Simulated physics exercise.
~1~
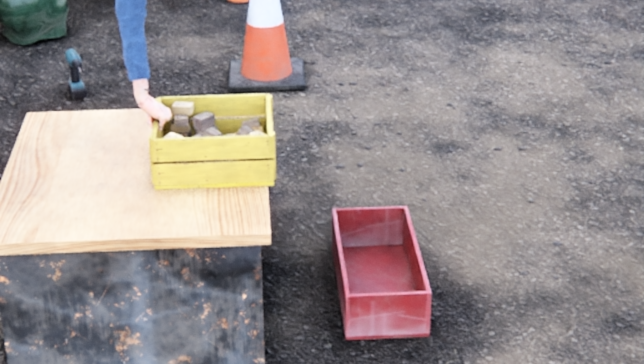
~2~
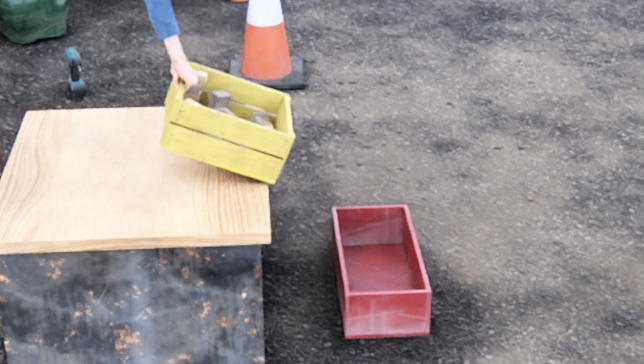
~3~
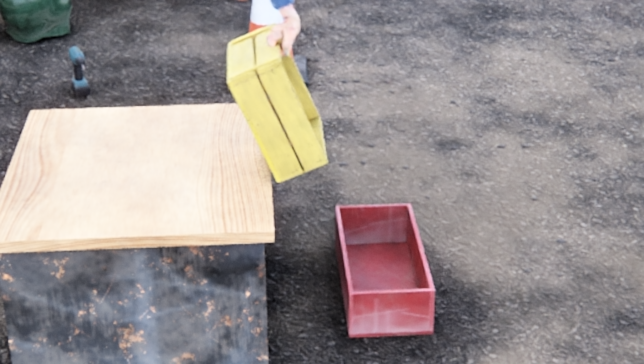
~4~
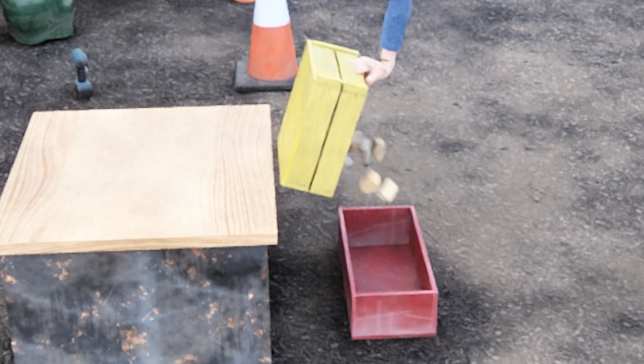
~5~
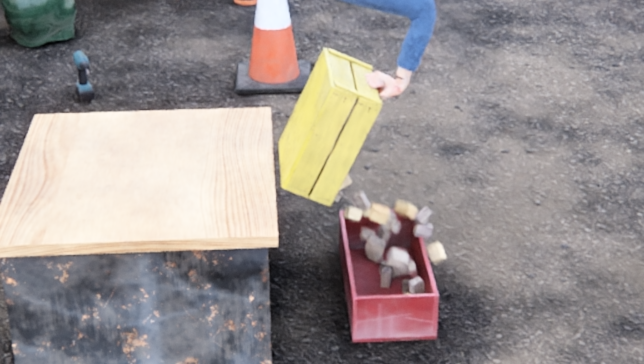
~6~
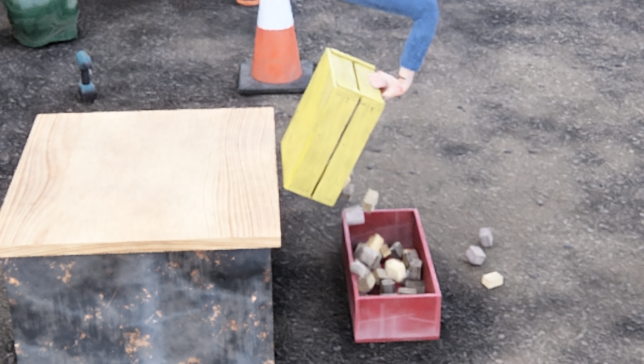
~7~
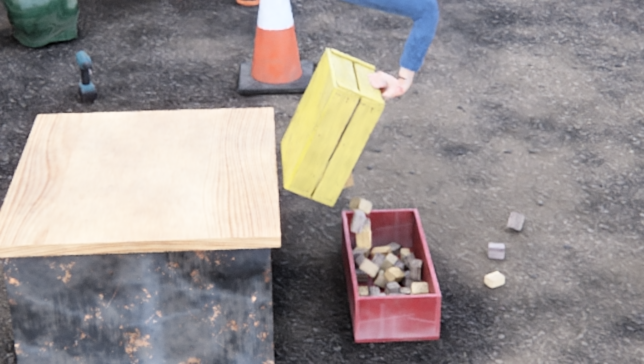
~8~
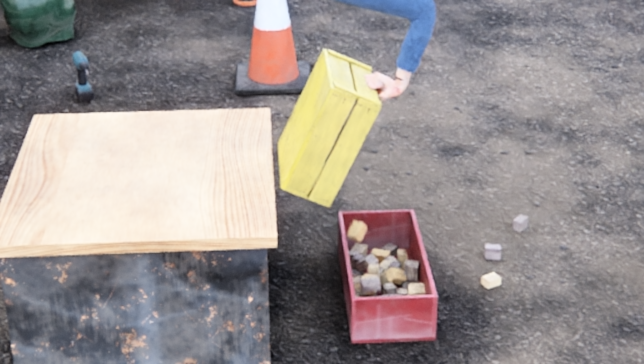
A hand tips small blocks from a yellow crate into a red box, spilling a few.
